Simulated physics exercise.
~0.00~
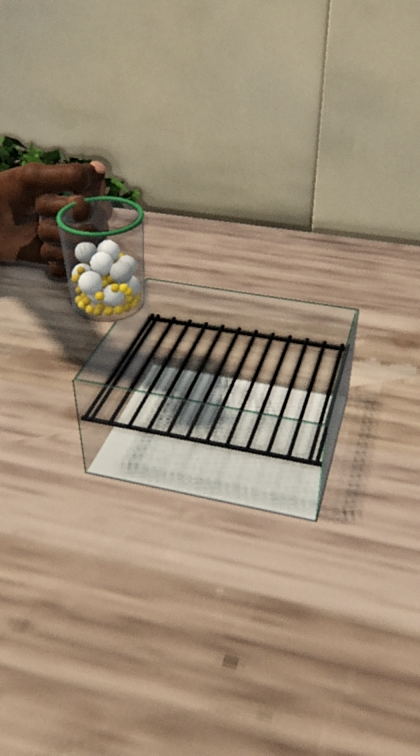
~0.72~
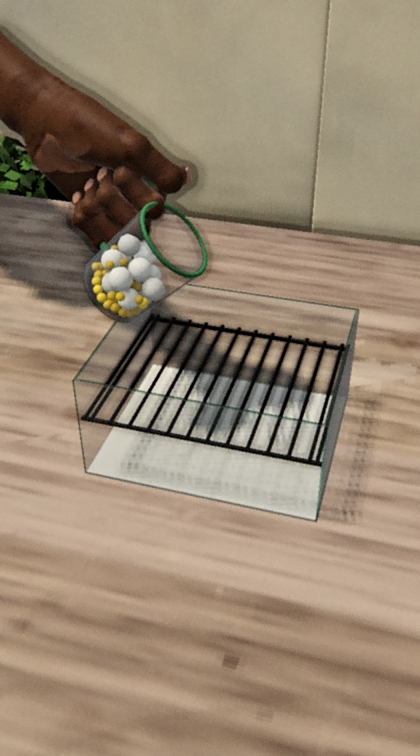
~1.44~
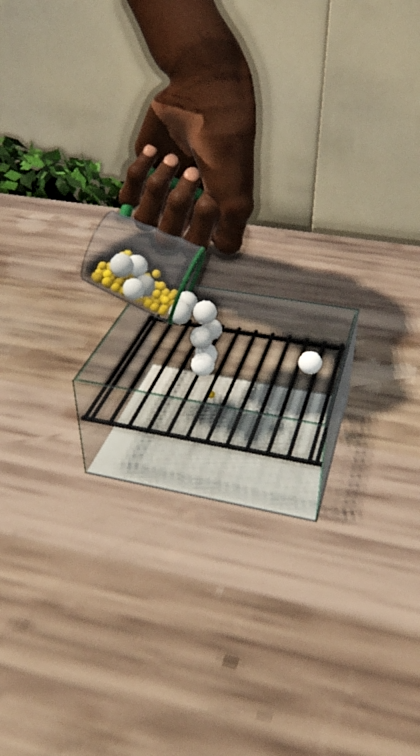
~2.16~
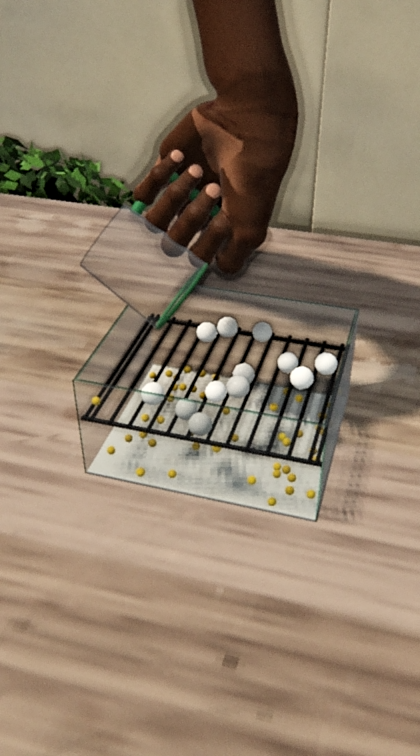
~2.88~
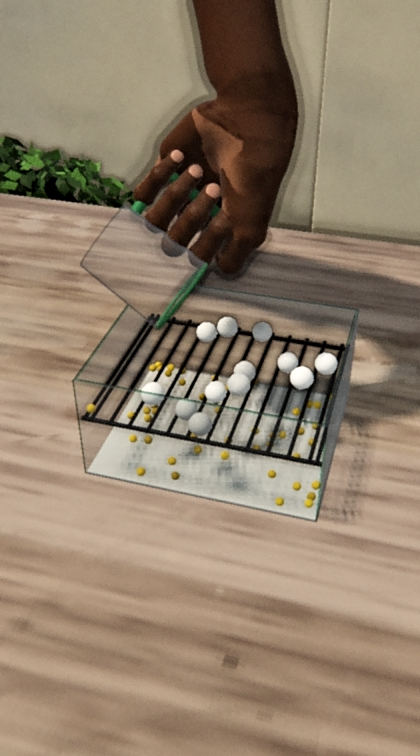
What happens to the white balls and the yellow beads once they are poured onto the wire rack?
The white balls come to rest on top of the wires. The smaller yellow beads fall between the wires, with only a few still up on the rack at the end.
